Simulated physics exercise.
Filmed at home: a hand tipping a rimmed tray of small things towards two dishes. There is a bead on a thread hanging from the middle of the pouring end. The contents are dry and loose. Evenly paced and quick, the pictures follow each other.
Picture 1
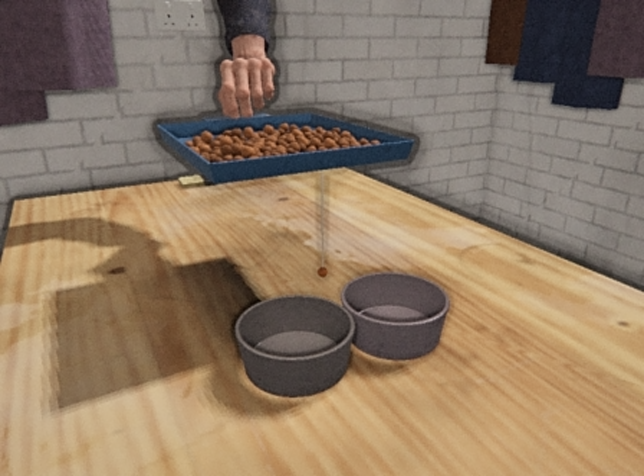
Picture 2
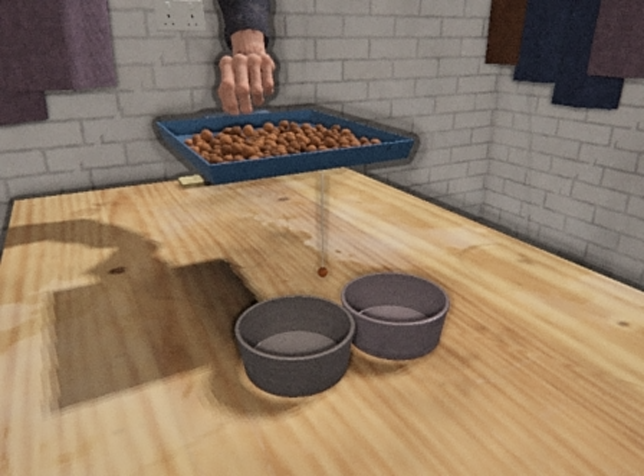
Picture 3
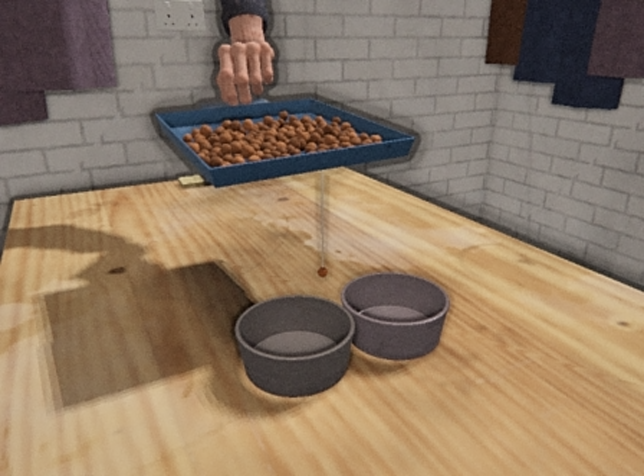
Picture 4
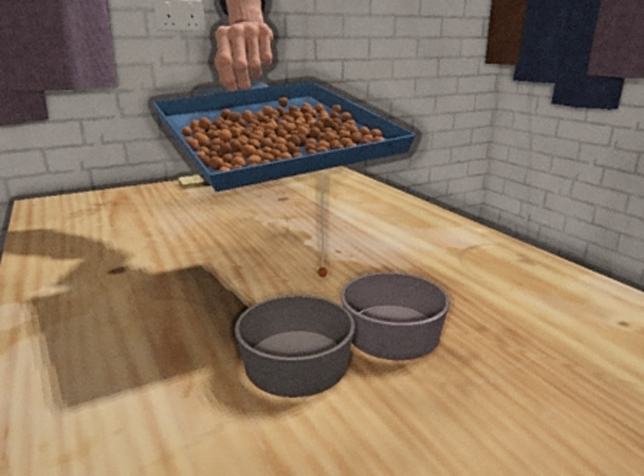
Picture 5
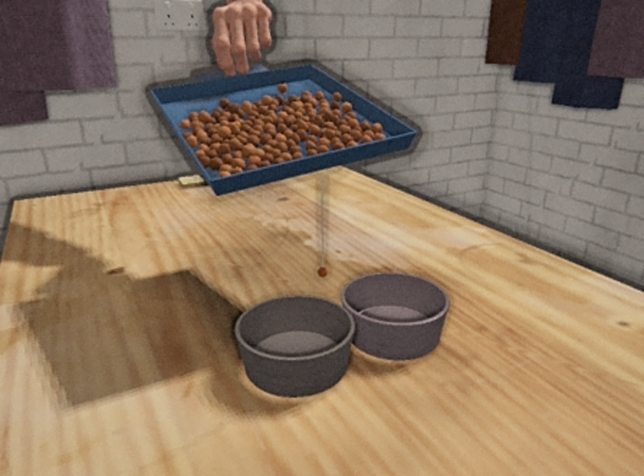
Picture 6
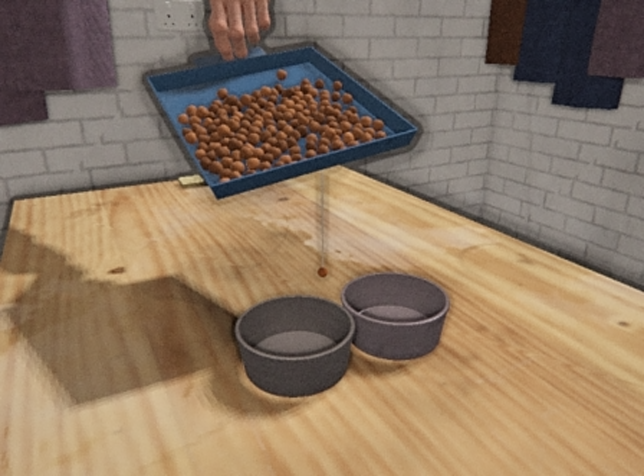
On a wooden table, two grey dishes sat below a blue tray of hazelnuts, while a hand gradually raised the tray's back edge and its front left corner dipped lower, a few nuts shifting.
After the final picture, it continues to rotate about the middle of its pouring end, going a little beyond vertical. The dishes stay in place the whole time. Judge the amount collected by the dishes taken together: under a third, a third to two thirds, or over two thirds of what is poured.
A third to two thirds is collected.
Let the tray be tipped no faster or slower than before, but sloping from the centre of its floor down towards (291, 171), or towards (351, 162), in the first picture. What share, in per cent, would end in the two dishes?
Shares, approx.: 60 %, then 50 %.
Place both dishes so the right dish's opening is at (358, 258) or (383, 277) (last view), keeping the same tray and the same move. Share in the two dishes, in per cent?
Respectively 0 % and 40 %.
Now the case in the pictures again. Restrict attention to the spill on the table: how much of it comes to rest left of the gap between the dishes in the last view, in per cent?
It comes out at roughly 100 percent.
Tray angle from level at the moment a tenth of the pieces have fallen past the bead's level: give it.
The angle is around 90°.
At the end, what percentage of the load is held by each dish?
Share at the end - left dish ~ 50 %, right dish ~ 0 %.
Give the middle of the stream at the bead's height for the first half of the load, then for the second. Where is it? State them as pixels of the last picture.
The first part passes (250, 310); everything after passes (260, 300).
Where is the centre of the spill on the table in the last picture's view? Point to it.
Roughly at pixel (188, 376).
Soon after the last picture, tray tipped steeply; nearly all on the tray; a stray few in the air.
A little later, tray tipped right over; about half on the tray; about a quarter in the left dish; a small part outside both; about a quarter in the air.
Later still, tray tipped past a quarter turn; about half in the left dish; a stray few in the right dish; about half outside both.
At rest, tray tipped past a quarter turn; about half in the left dish; a stray few in the right dish; about half outside both.
